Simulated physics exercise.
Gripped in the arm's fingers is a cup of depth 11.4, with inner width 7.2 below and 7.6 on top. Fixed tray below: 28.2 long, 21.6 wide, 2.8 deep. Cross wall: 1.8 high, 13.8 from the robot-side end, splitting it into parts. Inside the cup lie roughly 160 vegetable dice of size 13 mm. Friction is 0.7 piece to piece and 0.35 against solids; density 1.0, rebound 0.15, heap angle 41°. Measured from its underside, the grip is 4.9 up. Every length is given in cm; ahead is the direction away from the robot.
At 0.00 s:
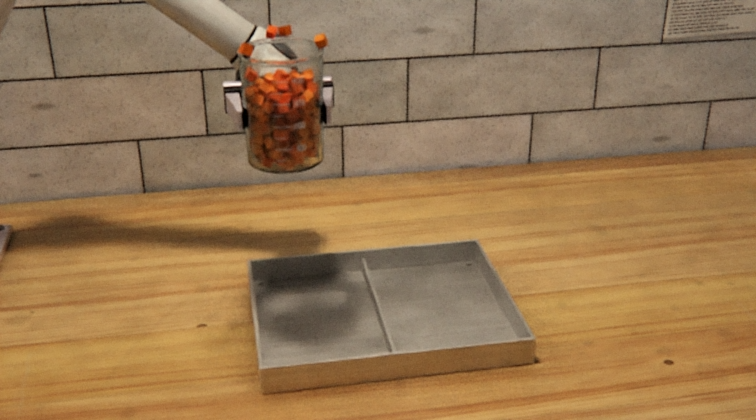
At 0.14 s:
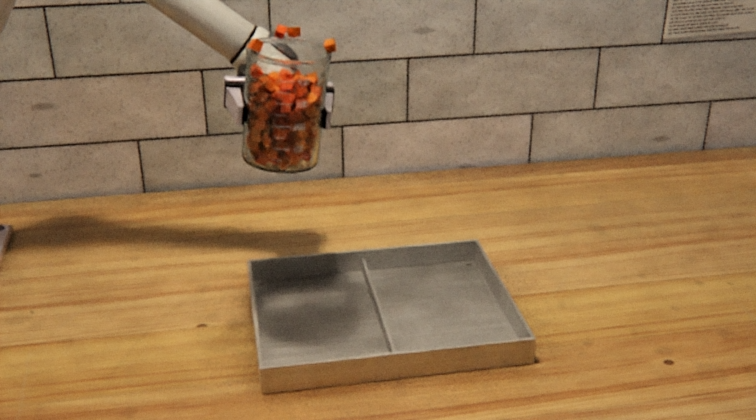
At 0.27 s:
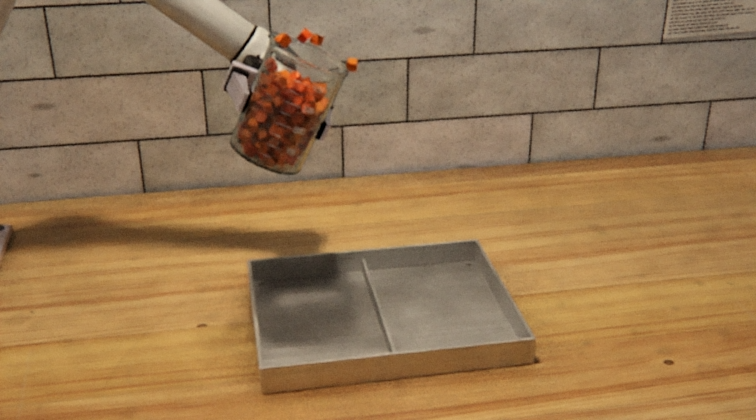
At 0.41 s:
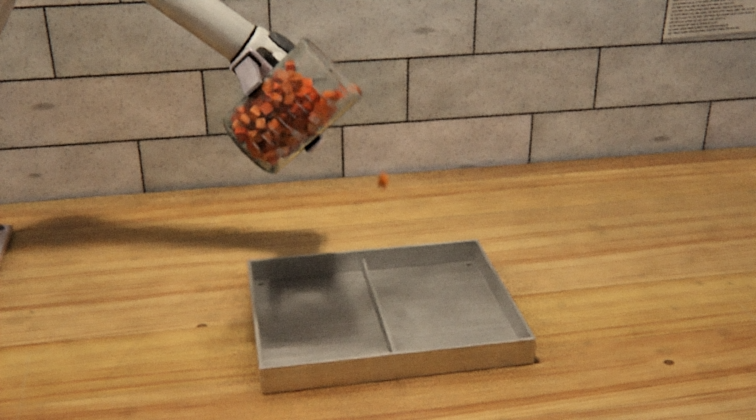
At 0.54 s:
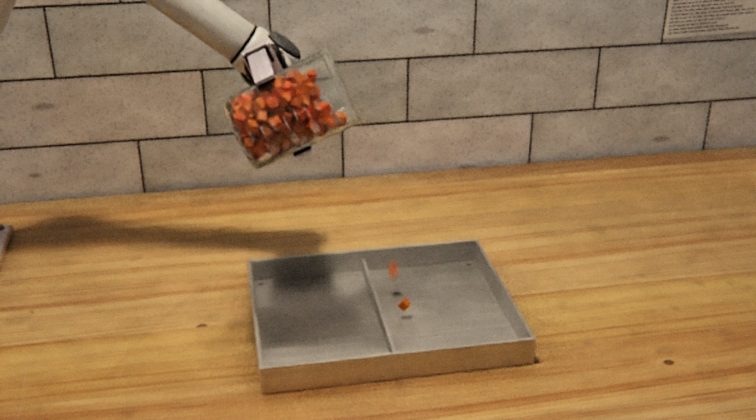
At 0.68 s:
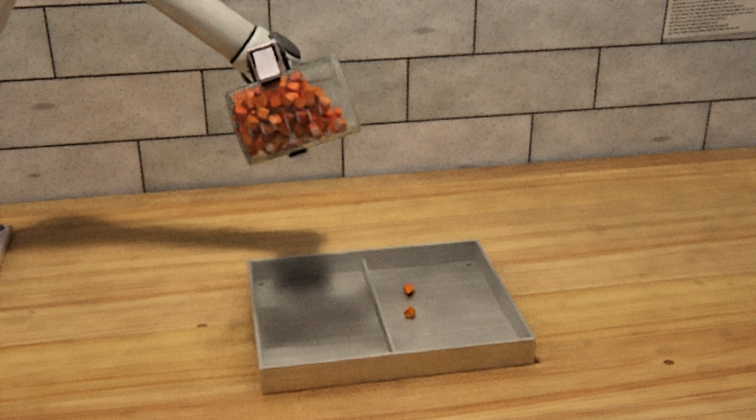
In the video, a robot arm holds a clear cup of orange vegetable dice above a divided metal tray and tilts it to the right, and two pieces drop into the tray's right section while the rest stay in the cup.
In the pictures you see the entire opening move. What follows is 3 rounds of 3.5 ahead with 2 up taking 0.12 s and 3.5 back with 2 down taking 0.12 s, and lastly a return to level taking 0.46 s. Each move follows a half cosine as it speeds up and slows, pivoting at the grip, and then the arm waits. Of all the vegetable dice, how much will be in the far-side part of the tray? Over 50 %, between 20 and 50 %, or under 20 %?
Between 20 and 50 %.
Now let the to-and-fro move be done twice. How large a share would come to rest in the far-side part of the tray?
35 per cent or so.
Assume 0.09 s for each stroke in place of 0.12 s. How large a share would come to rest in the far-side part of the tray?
Around 80 percent.
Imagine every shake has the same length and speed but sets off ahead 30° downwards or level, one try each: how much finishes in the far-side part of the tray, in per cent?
I'd say close to 5 percent for the first and close to 25 percent for the second.
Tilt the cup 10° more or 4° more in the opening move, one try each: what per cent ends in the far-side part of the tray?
I'd expect close to 65 and then 55 per cent.
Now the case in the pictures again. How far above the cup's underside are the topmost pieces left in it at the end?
Around 7.0 cm above the underside.
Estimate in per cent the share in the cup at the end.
50 %.
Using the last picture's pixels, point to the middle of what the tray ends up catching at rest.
Roughly at (419, 311) in the last picture.
By 1.15 s, tilted 74° forward, highest piece 28 above the table; 106 in the cup, 33 in the far-side part, 6 in the robot-side part, 16 in flight or on a rim.
By 1.62 s, tilted 39° forward, highest piece 30 above the table; 79 in the cup, 66 in the far-side part, 12 in the robot-side part, 1 on the table or floor, 3 in flight or on a rim.
By 2.06 s, level, highest piece 28 above the table; 79 in the cup, 68 in the far-side part, 13 in the robot-side part, 1 on the table or floor.
By 3.11 s, level, highest piece 28 above the table; 79 in the cup, 68 in the far-side part, 13 in the robot-side part, 1 on the table or floor.
Final count, 79 in the cup, 68 in the far-side part, 13 in the robot-side part, 1 on the table or floor. That is 42 % in the far-side part of the tray.
